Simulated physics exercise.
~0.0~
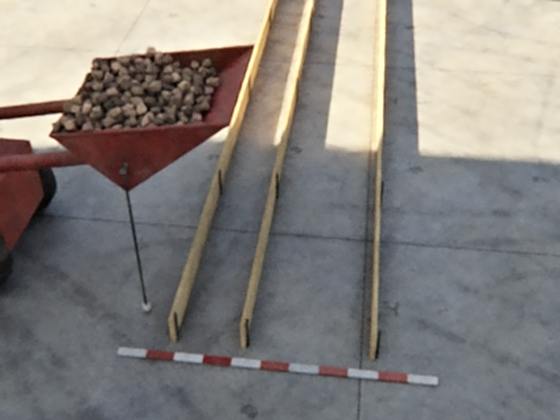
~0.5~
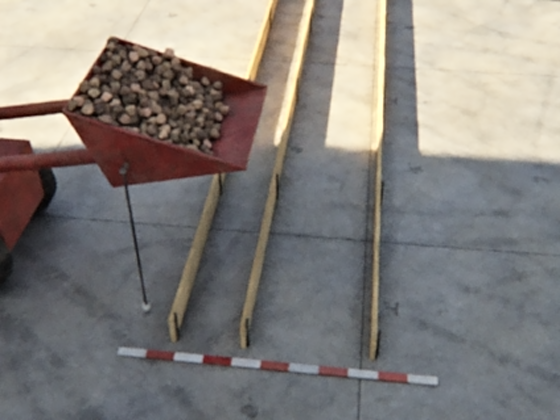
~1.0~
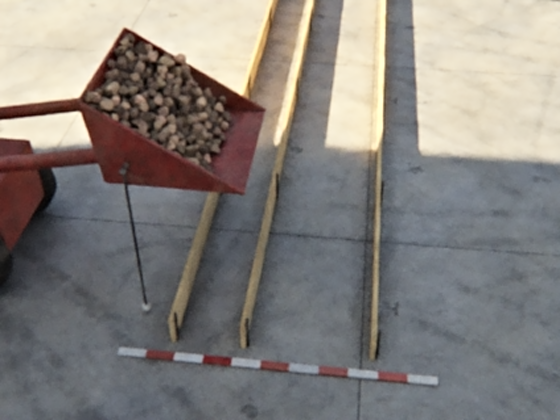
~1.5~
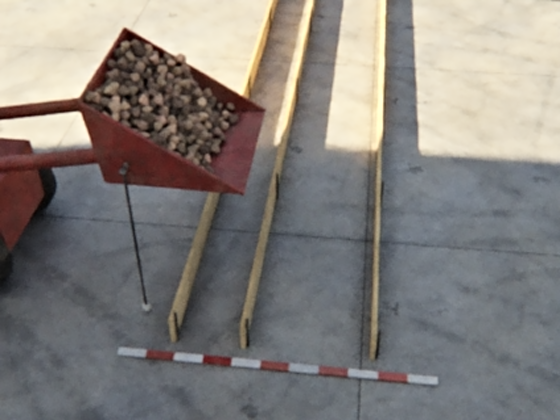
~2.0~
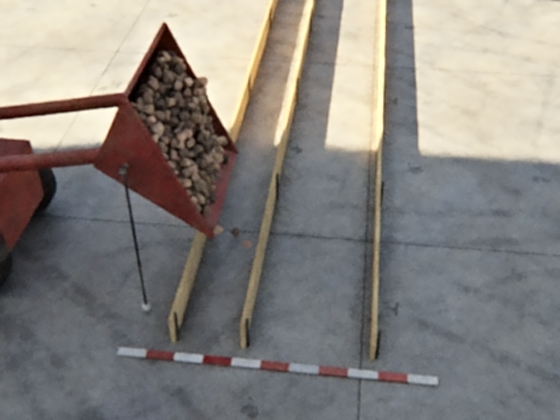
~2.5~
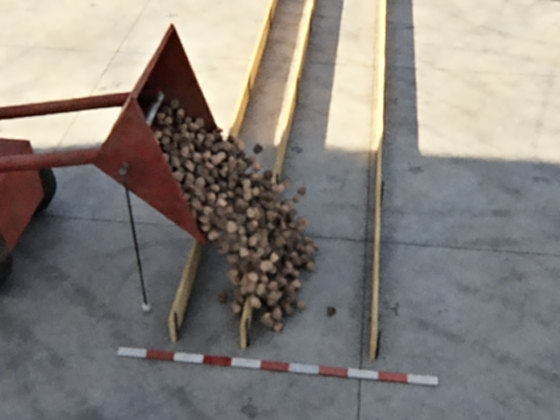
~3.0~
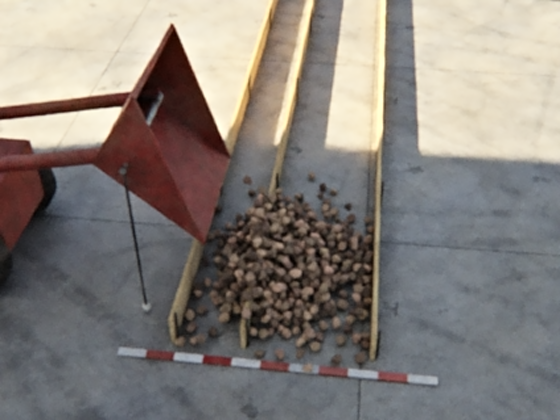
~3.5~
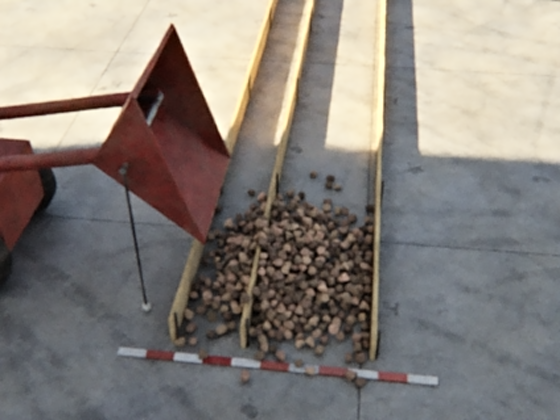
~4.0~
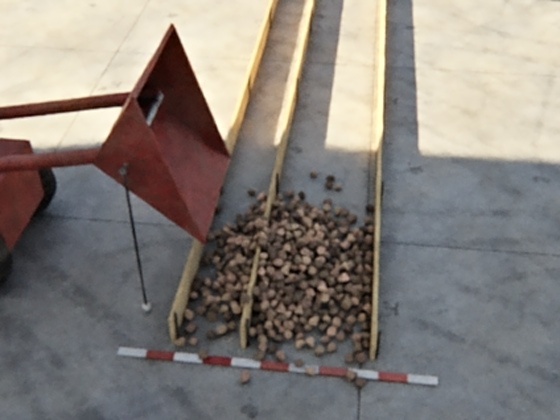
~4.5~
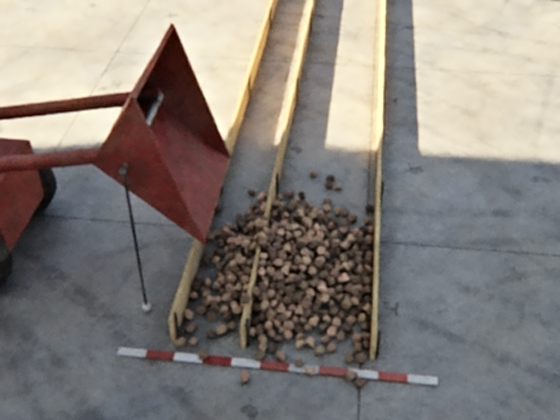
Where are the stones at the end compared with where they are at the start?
At the start the stones are heaped in the red bucket at the upper left. At the end they lie lower and further right, spread over the concrete floor, mostly in the two bays between the boards.
